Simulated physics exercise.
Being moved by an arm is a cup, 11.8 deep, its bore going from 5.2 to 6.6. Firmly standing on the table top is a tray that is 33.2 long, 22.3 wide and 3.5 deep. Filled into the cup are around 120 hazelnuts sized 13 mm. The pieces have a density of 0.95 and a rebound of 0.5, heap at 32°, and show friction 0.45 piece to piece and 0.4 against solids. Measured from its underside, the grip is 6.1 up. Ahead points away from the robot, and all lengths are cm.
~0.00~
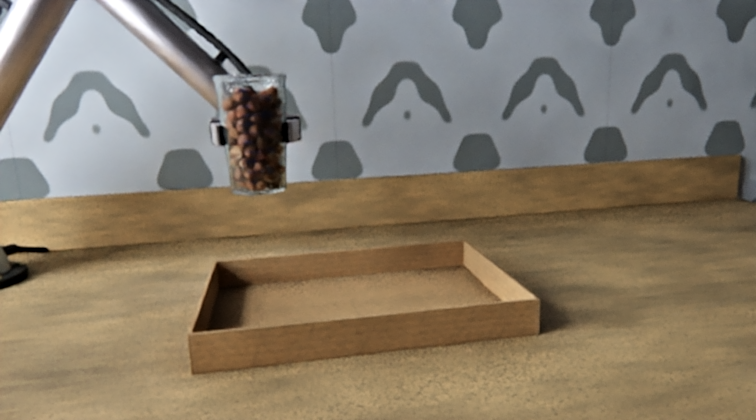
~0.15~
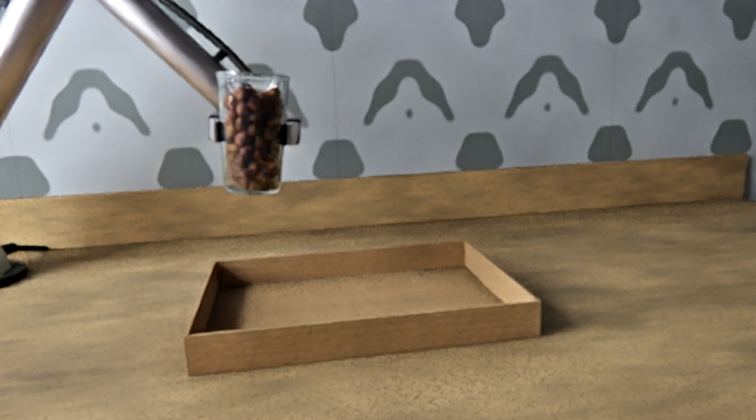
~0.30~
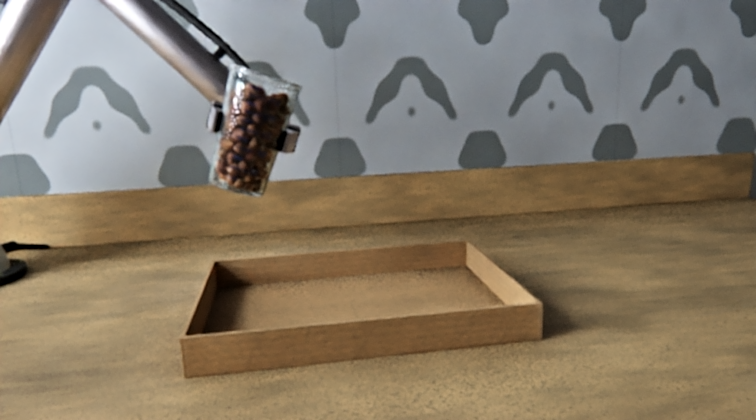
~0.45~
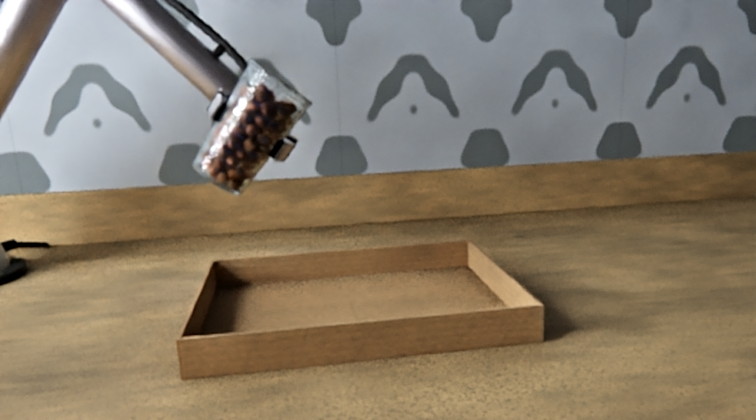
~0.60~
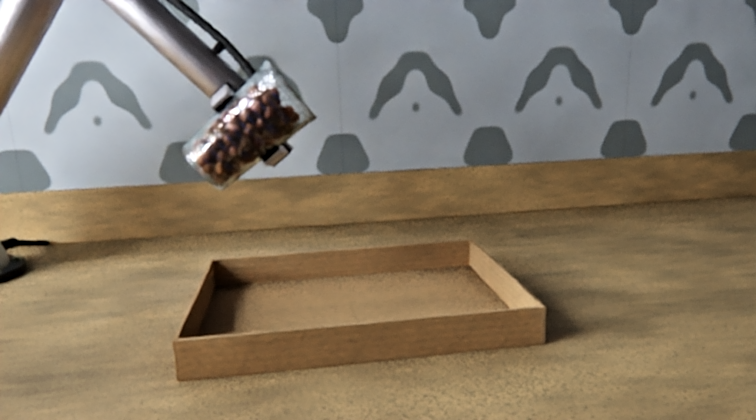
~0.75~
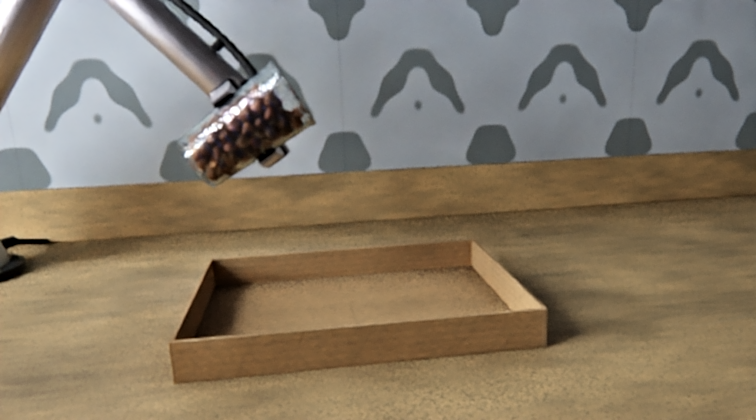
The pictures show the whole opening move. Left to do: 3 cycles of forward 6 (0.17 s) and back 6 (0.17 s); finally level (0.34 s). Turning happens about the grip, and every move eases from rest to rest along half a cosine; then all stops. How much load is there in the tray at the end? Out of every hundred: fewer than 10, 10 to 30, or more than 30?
10 to 30 out of every hundred.
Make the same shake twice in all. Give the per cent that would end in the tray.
In that case it would be roughly 10 per cent.
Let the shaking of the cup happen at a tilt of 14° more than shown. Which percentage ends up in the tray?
I'd put it at around 50 per cent.
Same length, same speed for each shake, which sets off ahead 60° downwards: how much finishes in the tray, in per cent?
You'd expect near 0 percent of it there.
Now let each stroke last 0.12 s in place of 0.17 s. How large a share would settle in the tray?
Around 40 percent.
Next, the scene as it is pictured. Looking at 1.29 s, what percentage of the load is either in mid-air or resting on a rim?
That comes to about 0 per cent, more or less.
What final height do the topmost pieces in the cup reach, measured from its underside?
Height at rest: Approx. 11.0 cm.
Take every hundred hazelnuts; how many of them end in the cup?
About 80 %.
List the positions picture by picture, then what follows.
In the first picture, the cup middle at (255, 135), level; upper third of the load around (254, 105), from x 230 to 275, top at y 90; 120 in the cup.
In the second picture, the cup middle at (253, 135), tilted 5° forward; upper third of the load around (254, 104), from x 230 to 280, top at y 90.
In the third picture, the cup middle at (251, 134), tilted 20° forward; upper third of the load around (256, 105), from x 225 to 285, top at y 90.
In the fourth picture, the cup middle at (249, 132), tilted 37° forward; upper third of the load around (258, 106), from x 210 to 290, top at y 90.
In the fifth picture, the cup middle at (246, 130), tilted 52° forward; upper third of the load around (260, 111), from x 200 to 295, top at y 90.
In the sixth picture, the cup middle at (244, 129), tilted 57° forward; upper third of the load around (259, 112), from x 195 to 300, top at y 90; 120 in the cup.
After 1.29 s, tilted 57° forward, highest piece 23 above the table; 111 in the cup, 9 in the tray.
After 1.84 s, tilted 52° forward, highest piece 23 above the table; 99 in the cup, 19 in the tray, 2 in flight or on a rim.
After 2.31 s, level, highest piece 25 above the table; 99 in the cup, 20 in the tray, 1 on the table or floor.
After 3.36 s, level, highest piece 25 above the table; 99 in the cup, 20 in the tray, 1 on the table or floor.
In the end, 99 in the cup, 20 in the tray, 1 on the table or floor. That is 17 % in the tray.
